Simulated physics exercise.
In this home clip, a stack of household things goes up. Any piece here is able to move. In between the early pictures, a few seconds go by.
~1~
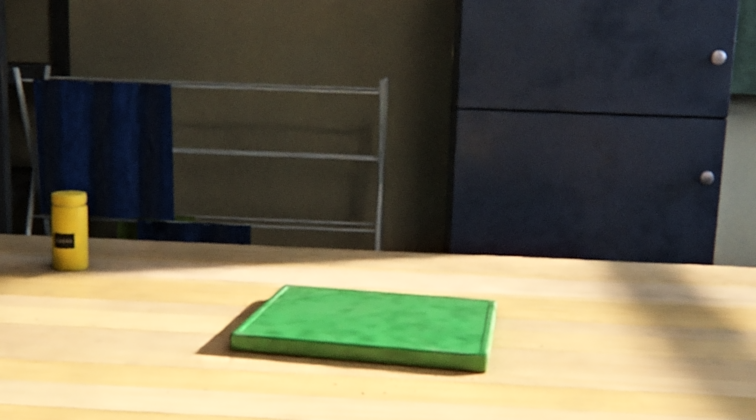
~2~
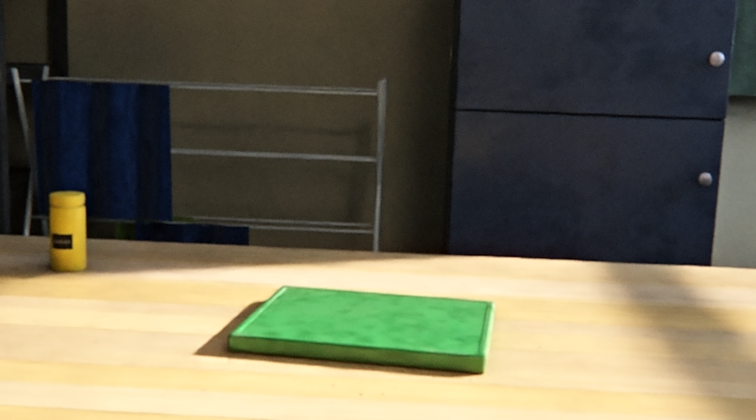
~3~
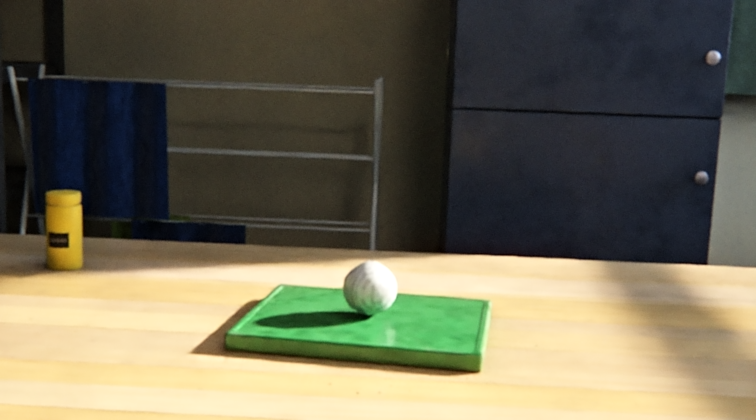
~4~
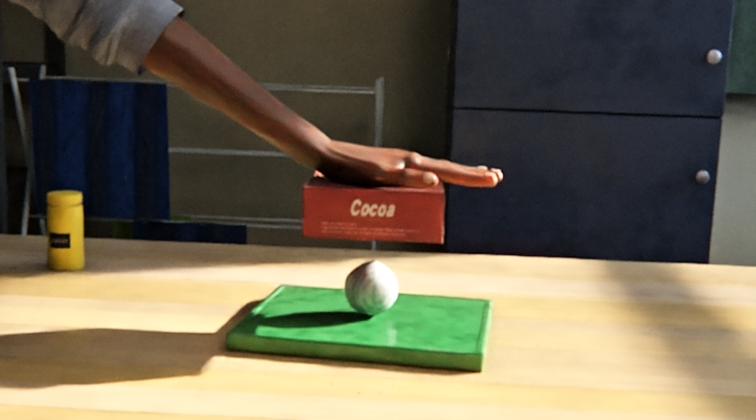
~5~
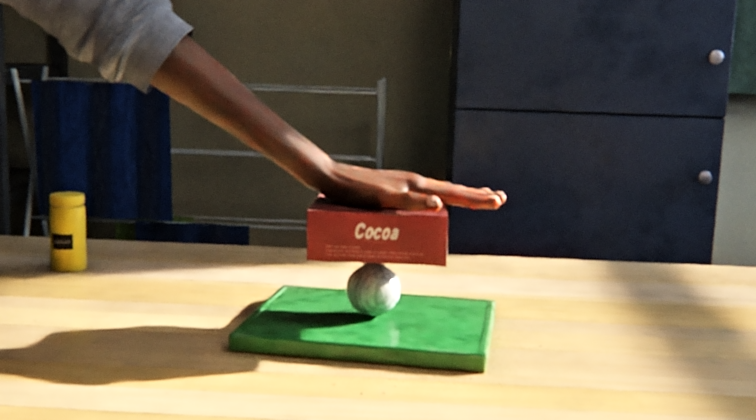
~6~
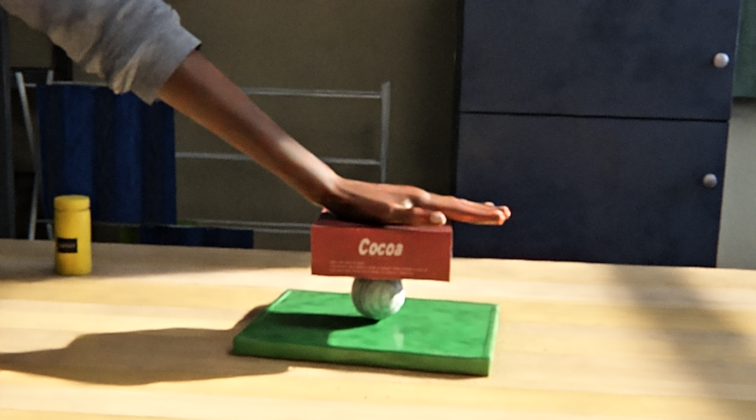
We see a green tray on a wooden table near a yellow shaker, then a whitish ball-shaped item on the tray, before a hand lowers a red cocoa packet onto it and keeps holding the packet from above.
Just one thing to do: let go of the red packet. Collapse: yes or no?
Collapse: Yes.
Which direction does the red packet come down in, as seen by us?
As we see it, to our right.
Then, 0.40 s on from there, red packet turned 34° from how it was put near (408, 249).
Then, 0.50 s on from there, red packet turned 44° from how it was put near (428, 259).
In the end, moved from the start, red packet; the other 3 unmoved. At the end, from the last picture's camera, red packet near (430, 265). The pile loses its balance.
